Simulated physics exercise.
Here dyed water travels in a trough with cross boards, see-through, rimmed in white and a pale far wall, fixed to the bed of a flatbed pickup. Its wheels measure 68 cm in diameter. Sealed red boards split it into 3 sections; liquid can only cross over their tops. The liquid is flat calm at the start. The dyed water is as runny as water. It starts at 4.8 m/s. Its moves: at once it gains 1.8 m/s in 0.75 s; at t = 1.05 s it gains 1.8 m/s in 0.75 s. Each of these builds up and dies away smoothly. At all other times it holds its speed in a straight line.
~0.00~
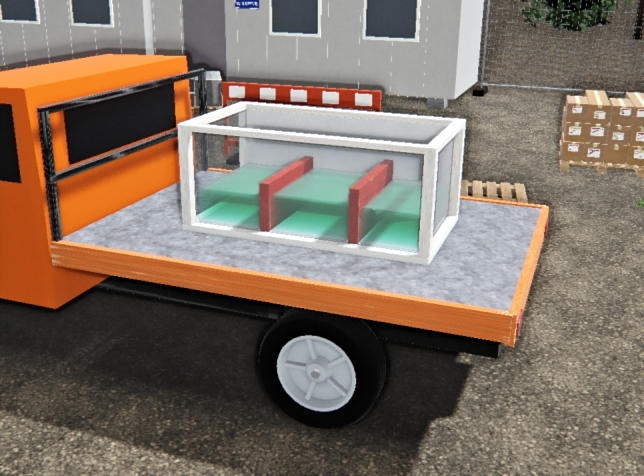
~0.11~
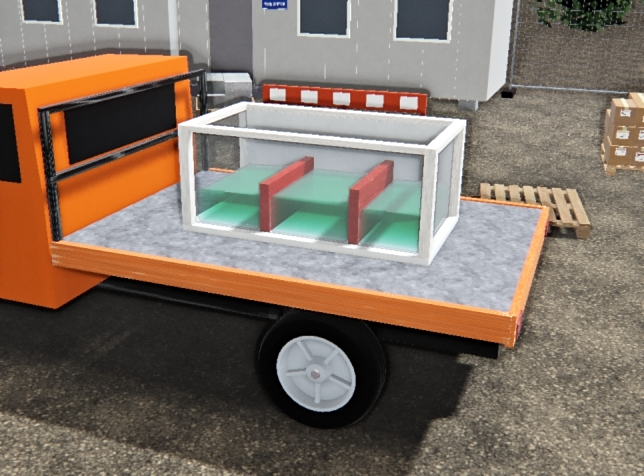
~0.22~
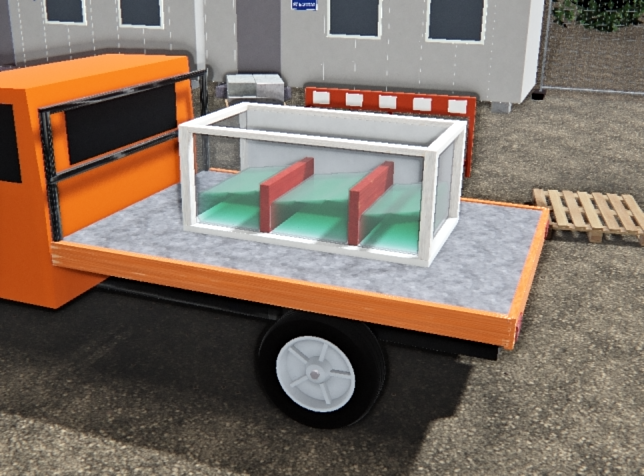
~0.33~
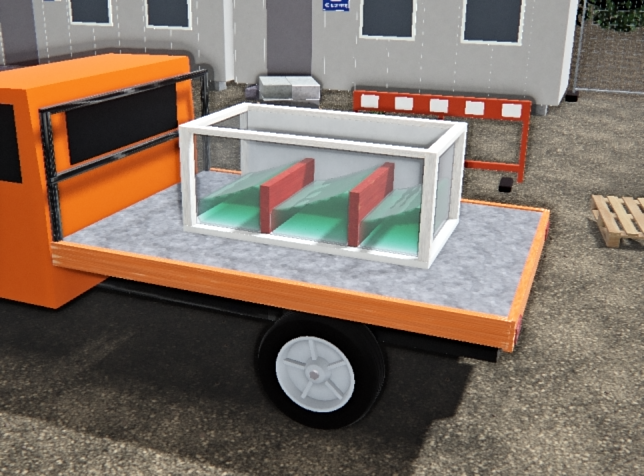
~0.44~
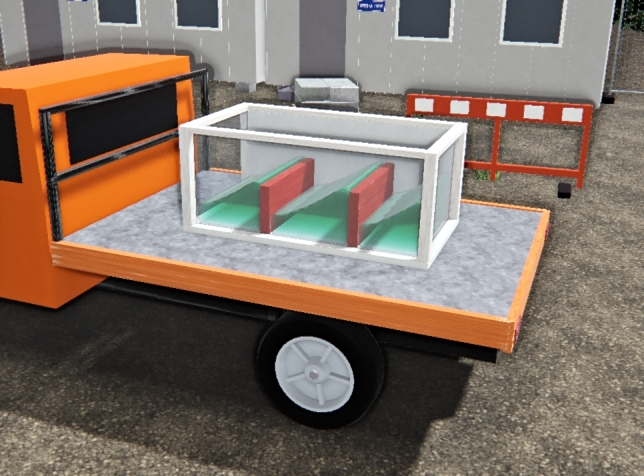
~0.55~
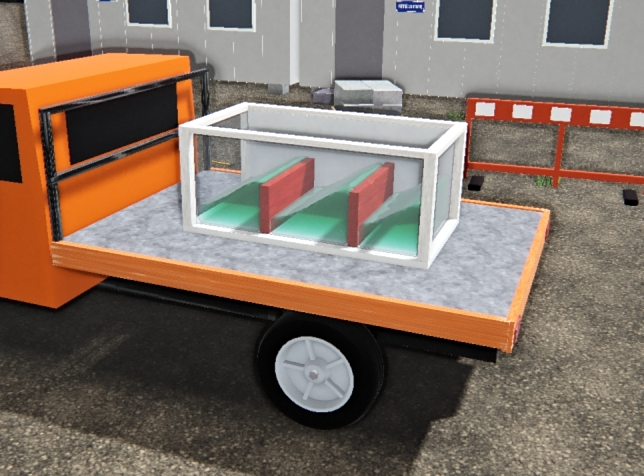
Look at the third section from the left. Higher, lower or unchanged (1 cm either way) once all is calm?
That section finishes higher.
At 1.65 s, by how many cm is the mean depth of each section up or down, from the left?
In cm: 2 down, 0, 2 up.
After 1.05 s left to right it is 21, 22, 22 cm deep.
After 1.65 s left to right it is 19, 21, 24 cm deep.
After 2.35 s left to right it is 19, 22, 25 cm deep.
After 4.78 s left to right it is 19, 22, 25 cm deep.
